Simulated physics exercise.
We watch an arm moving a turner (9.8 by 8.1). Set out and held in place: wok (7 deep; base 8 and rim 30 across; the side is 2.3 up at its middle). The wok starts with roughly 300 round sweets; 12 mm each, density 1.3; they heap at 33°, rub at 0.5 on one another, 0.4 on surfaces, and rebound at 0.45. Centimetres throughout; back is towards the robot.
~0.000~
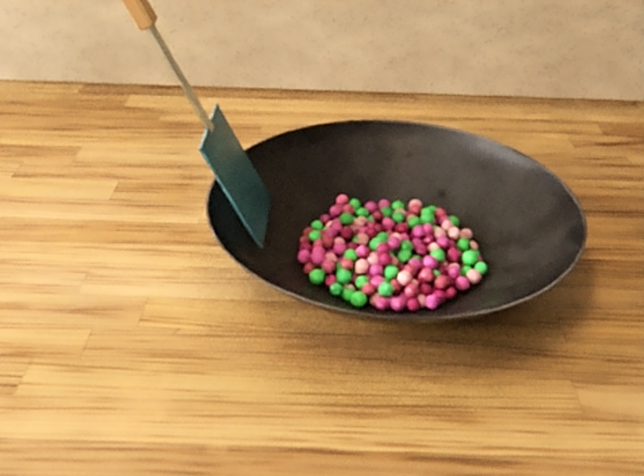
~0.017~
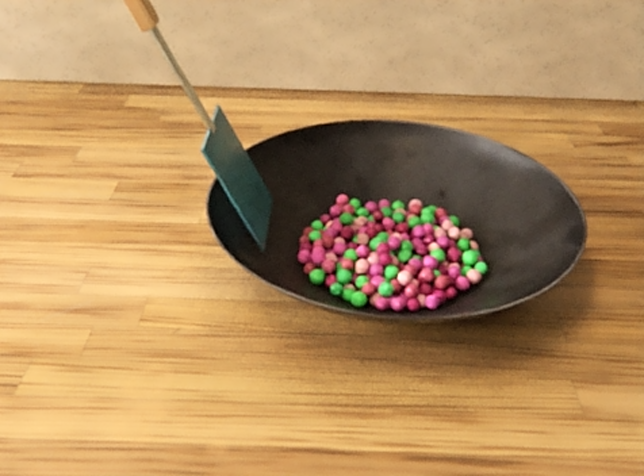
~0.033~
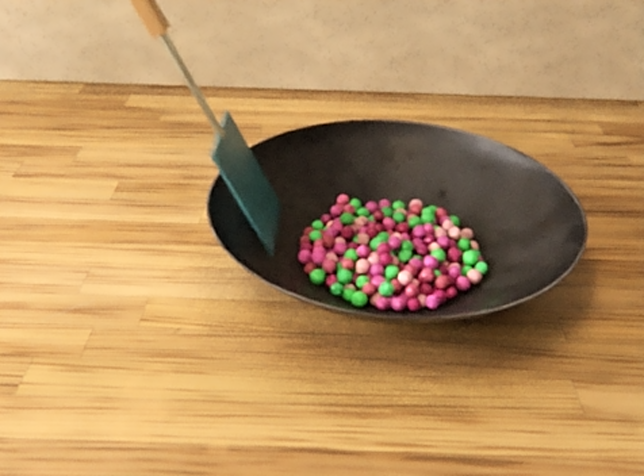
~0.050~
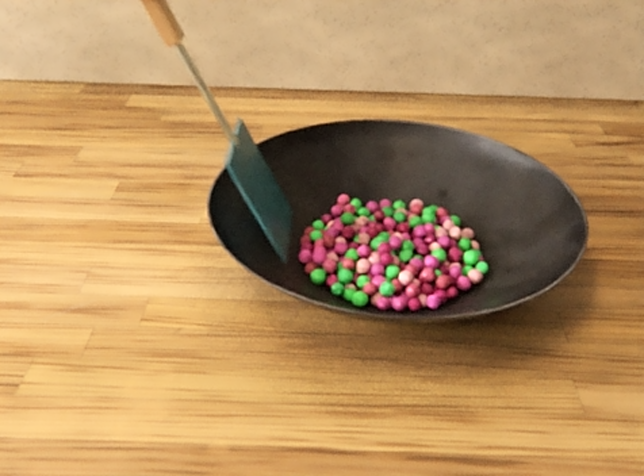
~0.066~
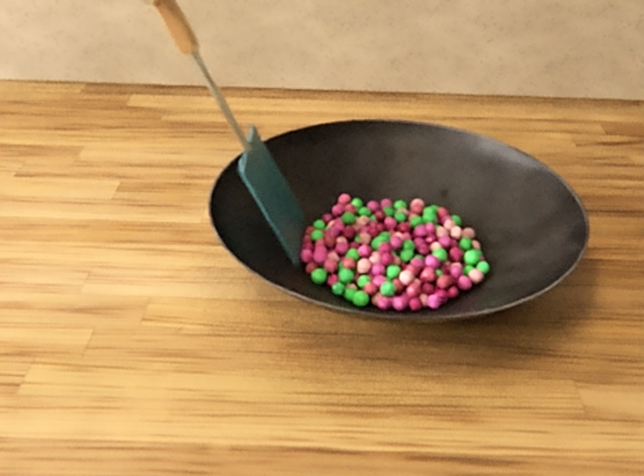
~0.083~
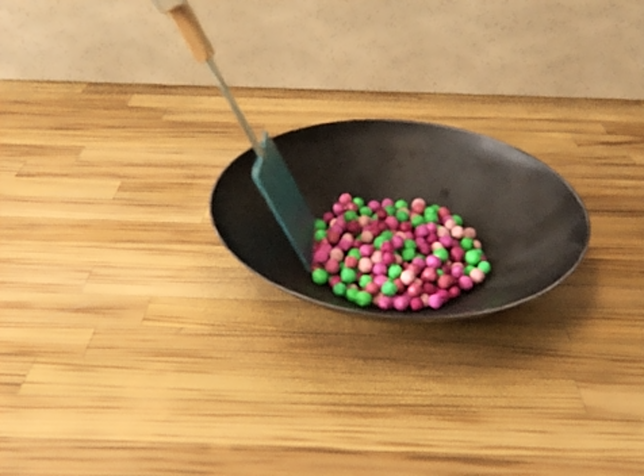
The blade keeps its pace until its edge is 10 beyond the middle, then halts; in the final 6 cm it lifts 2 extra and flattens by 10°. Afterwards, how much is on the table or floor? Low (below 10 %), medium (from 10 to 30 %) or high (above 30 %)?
Share on the table or floor: Medium (from 10 to 30 %).
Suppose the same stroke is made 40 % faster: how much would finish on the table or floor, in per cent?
In that case some 35 per cent.
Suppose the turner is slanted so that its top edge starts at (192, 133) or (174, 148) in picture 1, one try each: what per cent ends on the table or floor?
Some 15 and 15 per cent.
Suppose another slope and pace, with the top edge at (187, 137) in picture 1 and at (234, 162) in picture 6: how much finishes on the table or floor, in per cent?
Some 10 per cent.
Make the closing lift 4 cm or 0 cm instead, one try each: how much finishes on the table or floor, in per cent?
About 15 and 20 per cent.
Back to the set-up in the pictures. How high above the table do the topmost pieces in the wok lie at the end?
Roughly 7.5 cm.
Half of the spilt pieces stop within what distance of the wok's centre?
Roughly 22 cm.
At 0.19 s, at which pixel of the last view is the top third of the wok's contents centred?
Near (458, 238).
After 0.19 s, sloping 64°, highest piece 7 above the table; 303 in the wok.
After 0.29 s, sloping 61°, highest piece 8 above the table; 302 in the wok, 1 on the blade or in flight.
After 0.55 s, sloping 54°, highest piece 8 above the table; 242 in the wok, 55 on the table or floor, 6 on the blade or in flight.
After 1.60 s, sloping 54°, highest piece 8 above the table; 242 in the wok, 61 on the table or floor.
In the end, 242 in the wok, 61 on the table or floor. That is 20 % on the table or floor.
